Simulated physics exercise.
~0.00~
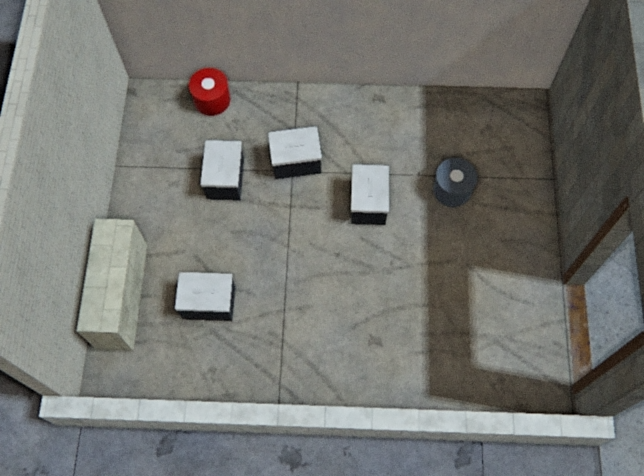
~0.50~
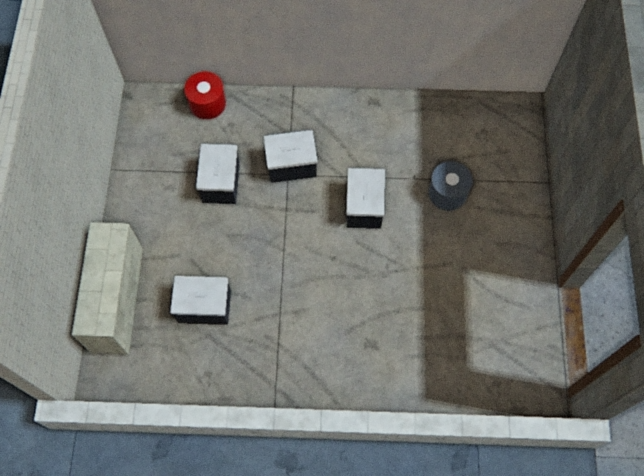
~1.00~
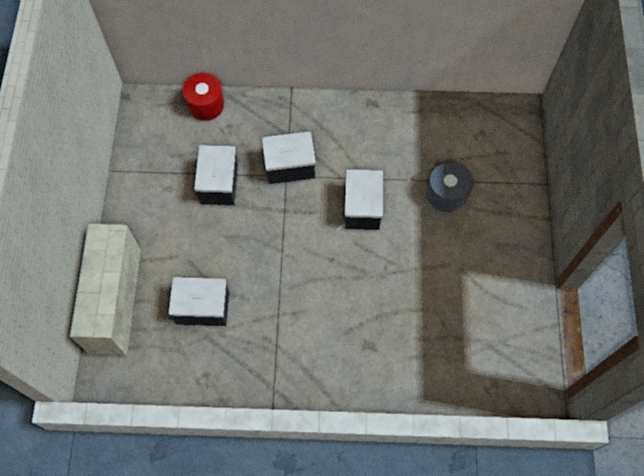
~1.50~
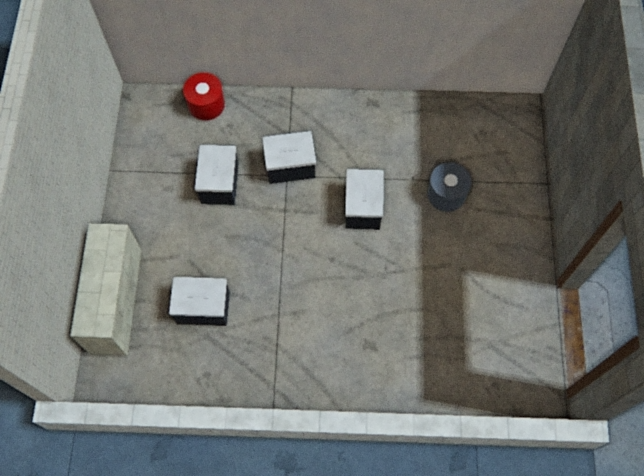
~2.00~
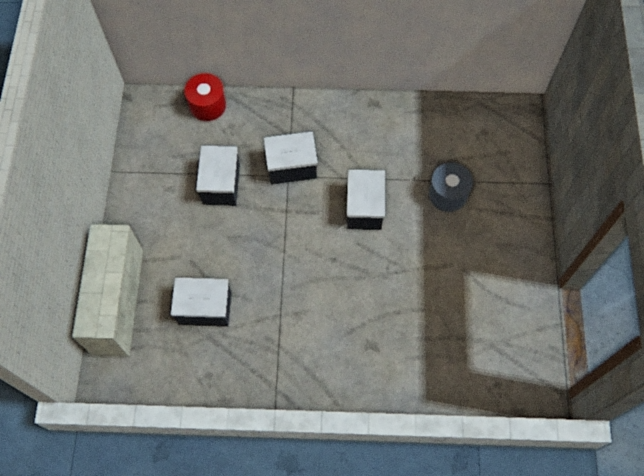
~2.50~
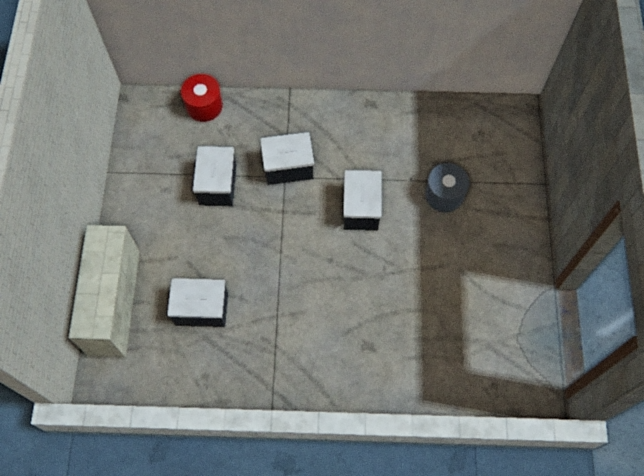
A red tub sat still near the back wall of a small walled room, among pale-topped boxes and a grey round container, until a thin patch of water appeared just inside the doorway on the right.
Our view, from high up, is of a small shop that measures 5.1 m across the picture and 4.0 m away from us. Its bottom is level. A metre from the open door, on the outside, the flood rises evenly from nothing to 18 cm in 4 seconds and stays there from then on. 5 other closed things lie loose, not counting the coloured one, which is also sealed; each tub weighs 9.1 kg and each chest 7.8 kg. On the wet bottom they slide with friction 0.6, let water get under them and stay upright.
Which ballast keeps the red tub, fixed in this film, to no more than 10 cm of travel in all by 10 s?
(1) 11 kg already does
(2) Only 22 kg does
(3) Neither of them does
1.
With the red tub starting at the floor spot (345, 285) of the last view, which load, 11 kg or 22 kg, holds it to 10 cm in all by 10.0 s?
So both weights work.
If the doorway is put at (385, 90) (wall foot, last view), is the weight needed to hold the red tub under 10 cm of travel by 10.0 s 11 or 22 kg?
Then the lighter mass works.
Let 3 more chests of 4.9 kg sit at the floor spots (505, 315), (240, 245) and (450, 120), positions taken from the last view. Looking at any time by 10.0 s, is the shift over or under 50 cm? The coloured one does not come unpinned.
Listed in order, they go over the bar, over the bar, beneath the bar.
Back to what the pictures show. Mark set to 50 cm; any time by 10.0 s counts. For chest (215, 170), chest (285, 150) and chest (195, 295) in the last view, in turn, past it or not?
First stays inside, then stays inside, then exceeds it.
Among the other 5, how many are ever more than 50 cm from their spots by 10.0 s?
Count: 1.
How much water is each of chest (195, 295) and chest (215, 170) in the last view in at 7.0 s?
4 and 2 cm.
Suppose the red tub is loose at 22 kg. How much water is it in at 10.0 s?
Around 5 cm.
After 3.5 s the red tub would be 0 cm from its start with 11 kg and 0 cm from its start with 22 kg; 0 cm of water round it then.
After 4.5 s the red tub would be 0 cm from its start with 11 kg and 0 cm from its start with 22 kg; 0 cm of water round it then.
After 7.0 s the red tub would be 0 cm from its start with 11 kg and 0 cm from its start with 22 kg; 0 cm of water round it then.
After 10.0 s the red tub would be 0 cm from its start with 11 kg and 0 cm from its start with 22 kg; 5 cm of water round it then.
